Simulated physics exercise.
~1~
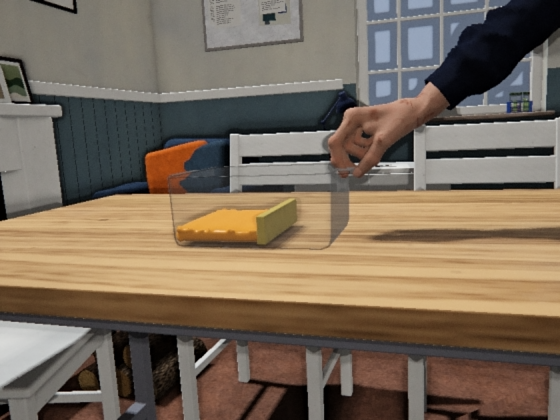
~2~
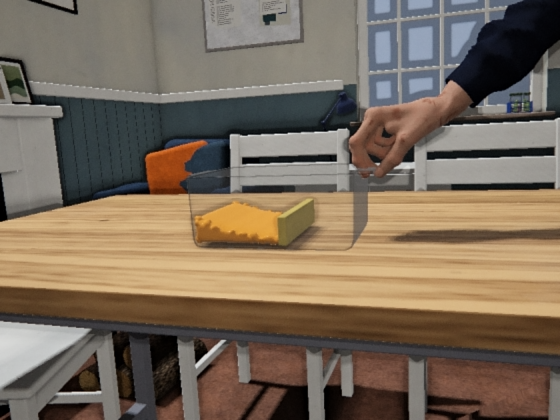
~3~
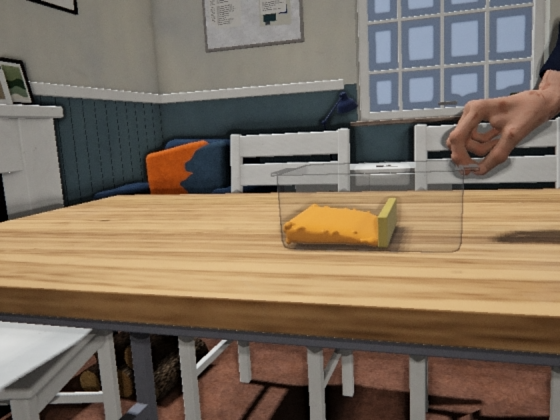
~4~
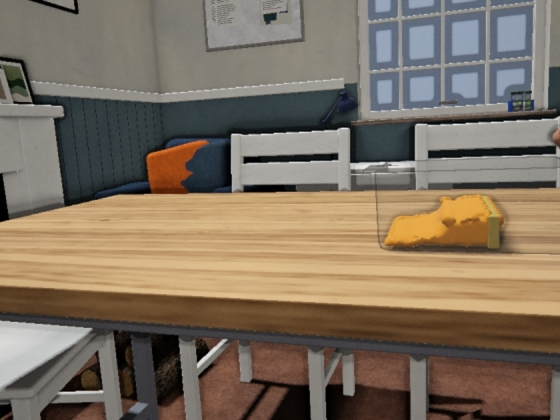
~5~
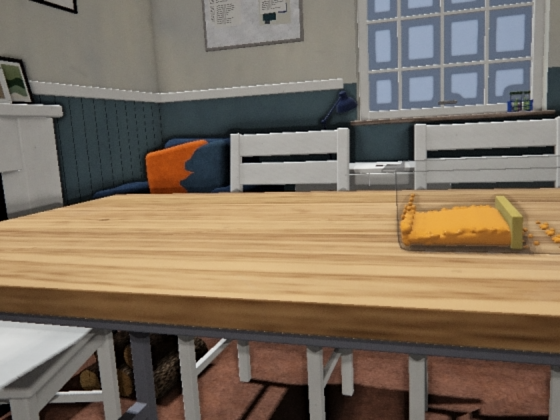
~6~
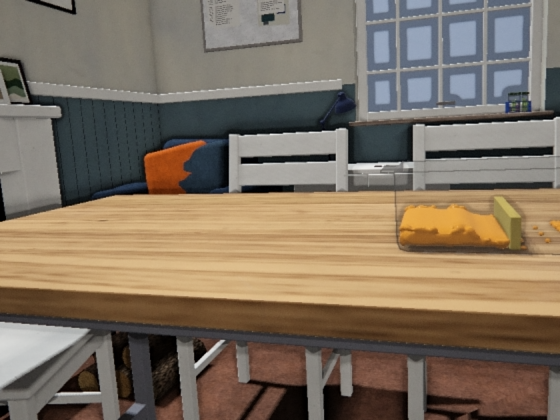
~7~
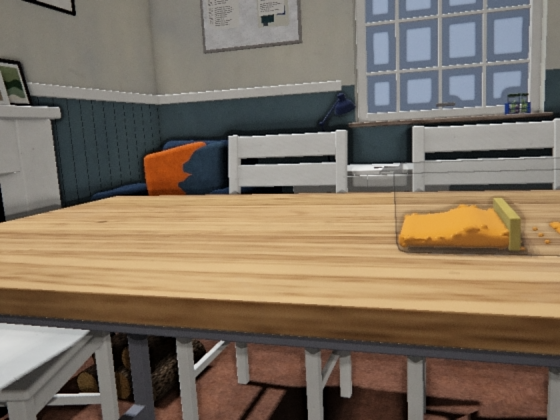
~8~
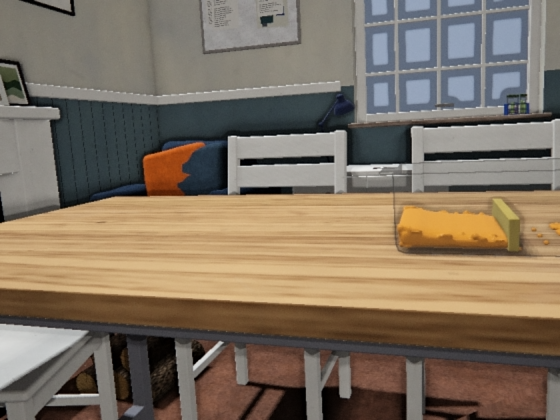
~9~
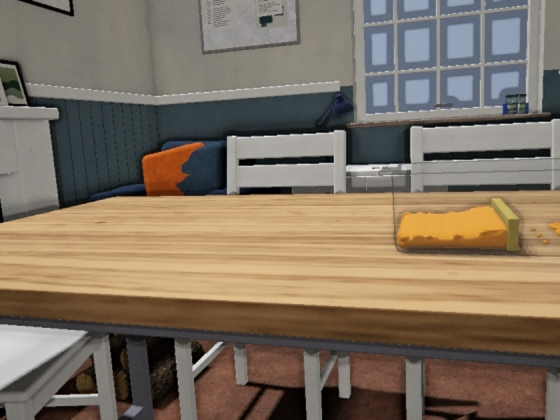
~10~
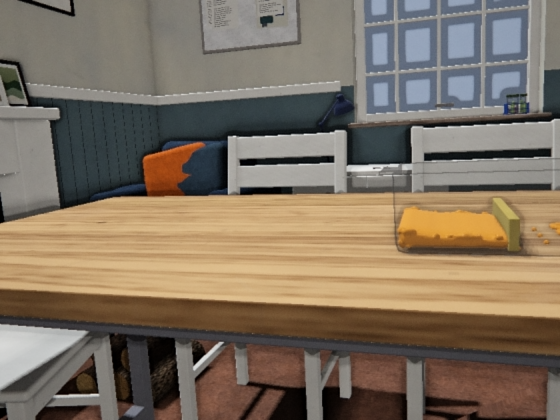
A clear open box holding orange liquid left of a yellowish divider slides right across a wooden table as a hand pulls it, the liquid sloshing and a little ending up past the divider, before the box stops and the liquid settles, mostly still on the left.
